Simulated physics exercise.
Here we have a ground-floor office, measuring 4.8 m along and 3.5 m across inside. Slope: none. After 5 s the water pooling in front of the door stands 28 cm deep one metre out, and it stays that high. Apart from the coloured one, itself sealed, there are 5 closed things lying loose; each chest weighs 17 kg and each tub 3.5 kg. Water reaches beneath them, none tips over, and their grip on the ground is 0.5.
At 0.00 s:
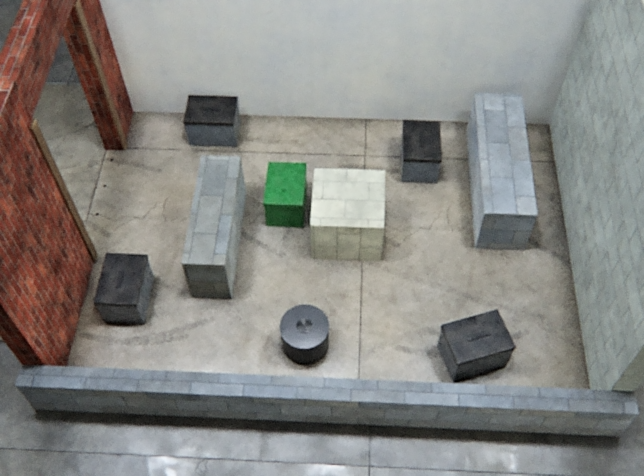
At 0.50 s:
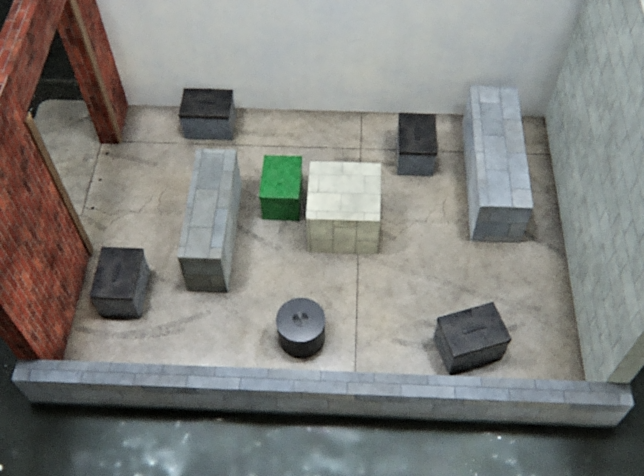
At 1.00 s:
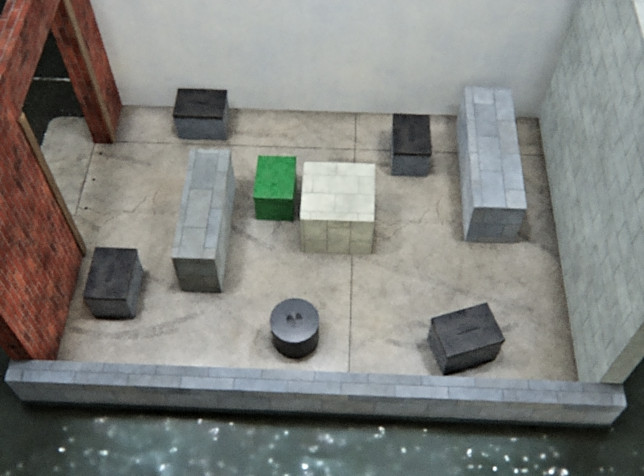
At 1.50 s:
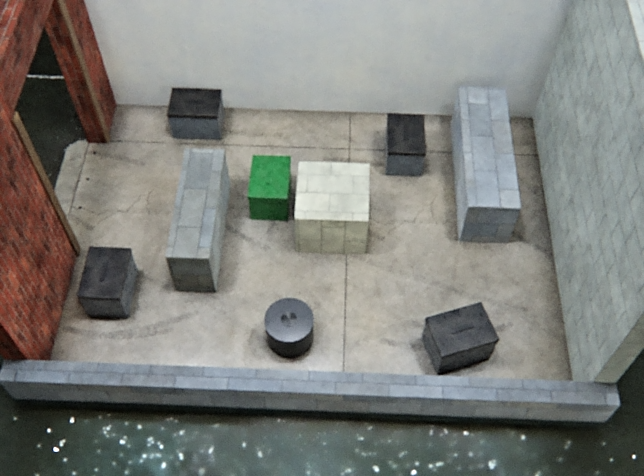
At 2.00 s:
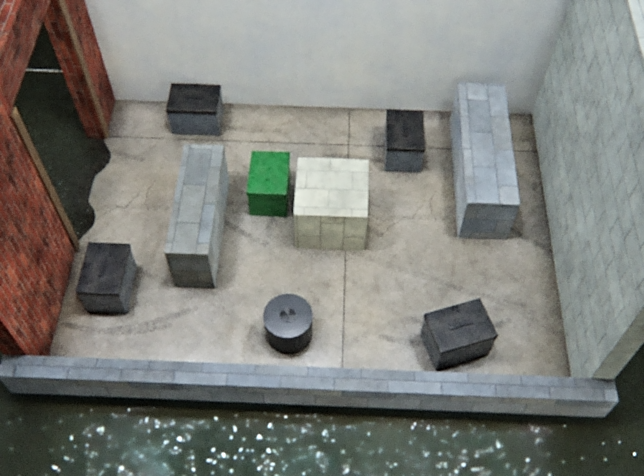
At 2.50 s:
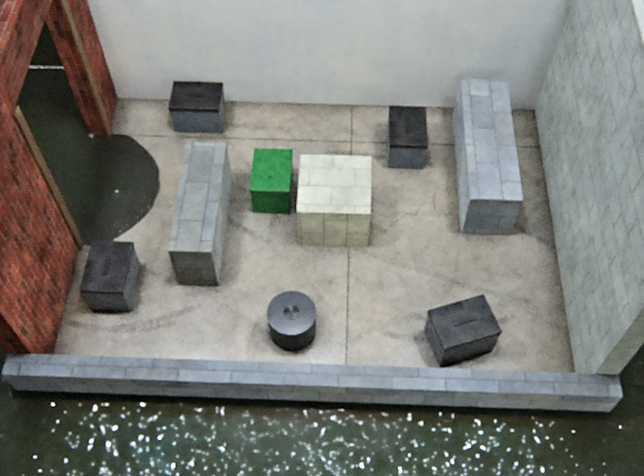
In a walled room seen from above, dark water spread along the outside of the low front wall, then crept through the doorway on the left, while the green box and other blocks stayed put.
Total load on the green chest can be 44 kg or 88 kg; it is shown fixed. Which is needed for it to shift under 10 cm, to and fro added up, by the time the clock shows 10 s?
I expect that the lower weight is enough.
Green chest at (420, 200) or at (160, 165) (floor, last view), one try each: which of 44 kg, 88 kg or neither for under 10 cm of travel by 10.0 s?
In turn: Only the heavier mass works; only the heavier mass works.
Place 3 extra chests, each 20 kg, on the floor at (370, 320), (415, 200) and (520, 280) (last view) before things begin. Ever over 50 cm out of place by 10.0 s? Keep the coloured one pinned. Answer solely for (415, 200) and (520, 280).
First one: Beyond the limit; second one: Inside the limit.
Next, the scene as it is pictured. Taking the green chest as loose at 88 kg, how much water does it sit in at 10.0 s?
Something like 6 centimetres.
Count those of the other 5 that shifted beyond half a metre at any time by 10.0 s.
The tally stands at 5.
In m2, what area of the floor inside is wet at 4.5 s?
I'd put it close to 5.0 m2.
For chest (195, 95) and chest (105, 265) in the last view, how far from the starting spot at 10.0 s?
In that order: 140 cm, 60 cm.
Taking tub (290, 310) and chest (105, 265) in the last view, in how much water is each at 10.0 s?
6 and 18 cm.
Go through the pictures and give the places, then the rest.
In the first picture, the green chest at (285, 183) rests on the ground; water covers 0.0 m2; 0 of 6 have shifted.
In the second picture, the green chest at (281, 176), on the bottom; water covers 0.0 m2; 0 of 6 have shifted.
In the third picture, the green chest at (275, 177) rests on the ground; water covers 0.0 m2; 0 of 6 have shifted.
In the fourth picture, the green chest at (270, 176) rests on the ground; 0.0 m2 under water; 0 of 6 have shifted.
In the fifth picture, the green chest at (269, 172), on the bottom; water covers 0.0 m2; 0 of 6 have shifted.
In the sixth picture, the green chest at (271, 169), on the bottom; 0.7 m2 under water; 0 of 6 have shifted.
After 3.5 s the green chest would be 0 cm from its start with 44 kg and 0 cm from its start with 88 kg; 0 cm of water round it then.
After 4.5 s the green chest would be 0 cm from its start with 44 kg and 0 cm from its start with 88 kg; 2 cm of water round it then.
After 7.0 s the green chest would be 0 cm from its start with 44 kg and 0 cm from its start with 88 kg; 3 cm of water round it then.
After 10.0 s the green chest would be 0 cm from its start with 44 kg and 0 cm from its start with 88 kg; 6 cm of water round it then.
